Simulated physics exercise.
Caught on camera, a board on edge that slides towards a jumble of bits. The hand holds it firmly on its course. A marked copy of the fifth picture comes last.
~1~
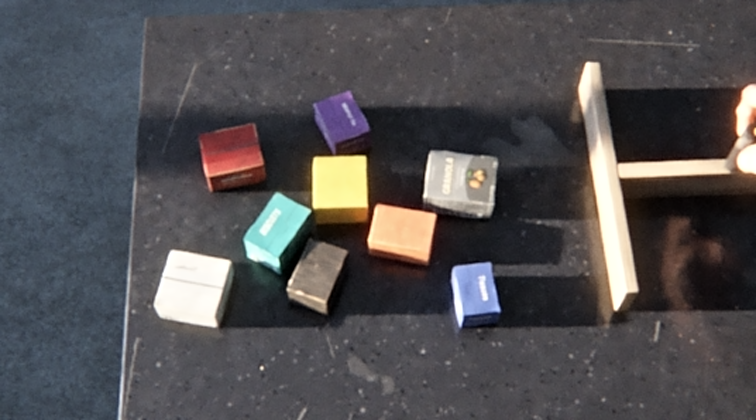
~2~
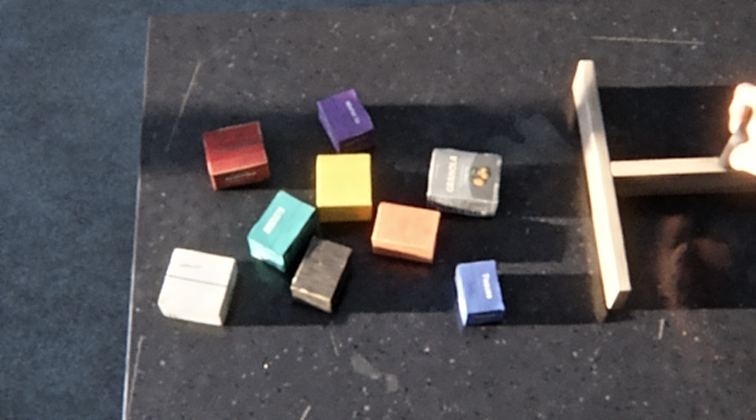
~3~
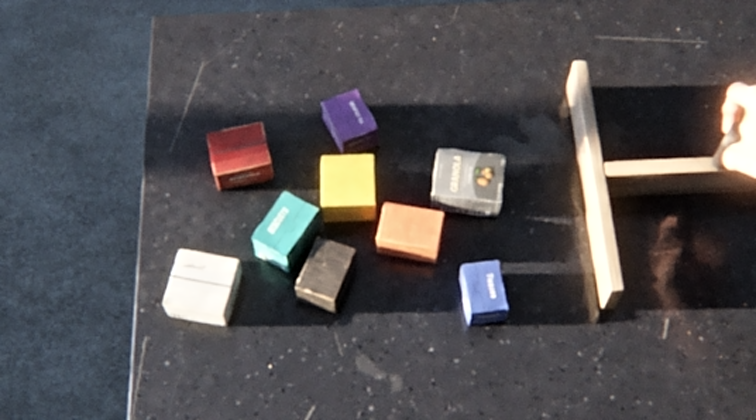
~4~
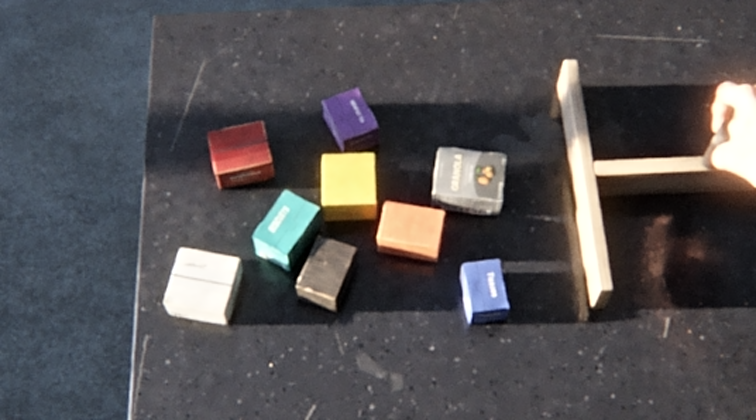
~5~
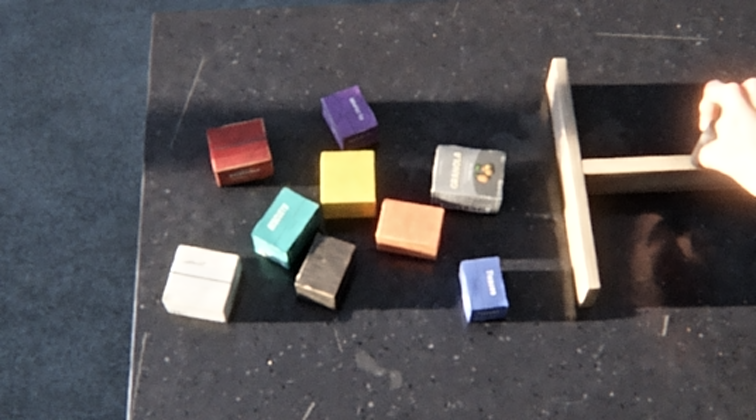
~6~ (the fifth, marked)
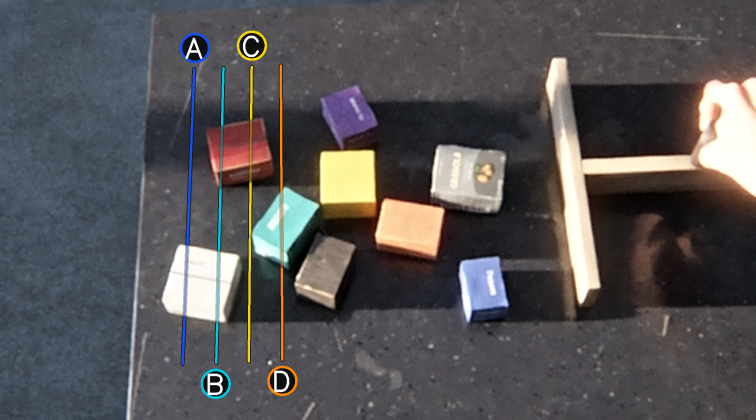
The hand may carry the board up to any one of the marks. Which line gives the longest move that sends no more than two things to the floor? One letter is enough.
C.
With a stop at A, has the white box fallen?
Yes.
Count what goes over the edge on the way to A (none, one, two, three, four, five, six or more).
Five.
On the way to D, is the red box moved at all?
Yes.
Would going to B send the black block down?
No.
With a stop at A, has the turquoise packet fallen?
By then, yes.
On the marked copy, A at (189, 206); B at (220, 205); C at (250, 204); D at (282, 202).
Taking C. A third of the way, board (459, 172); blue box (440, 291); grey box (416, 186).
Two thirds of the way, board (340, 177); white box (191, 300); red box (197, 144).
When it is over, board (252, 180); white box (134, 328); turquoise packet (141, 249); none fallen.
As for the rest, A drops five; B drops three; D is within the limit but short.
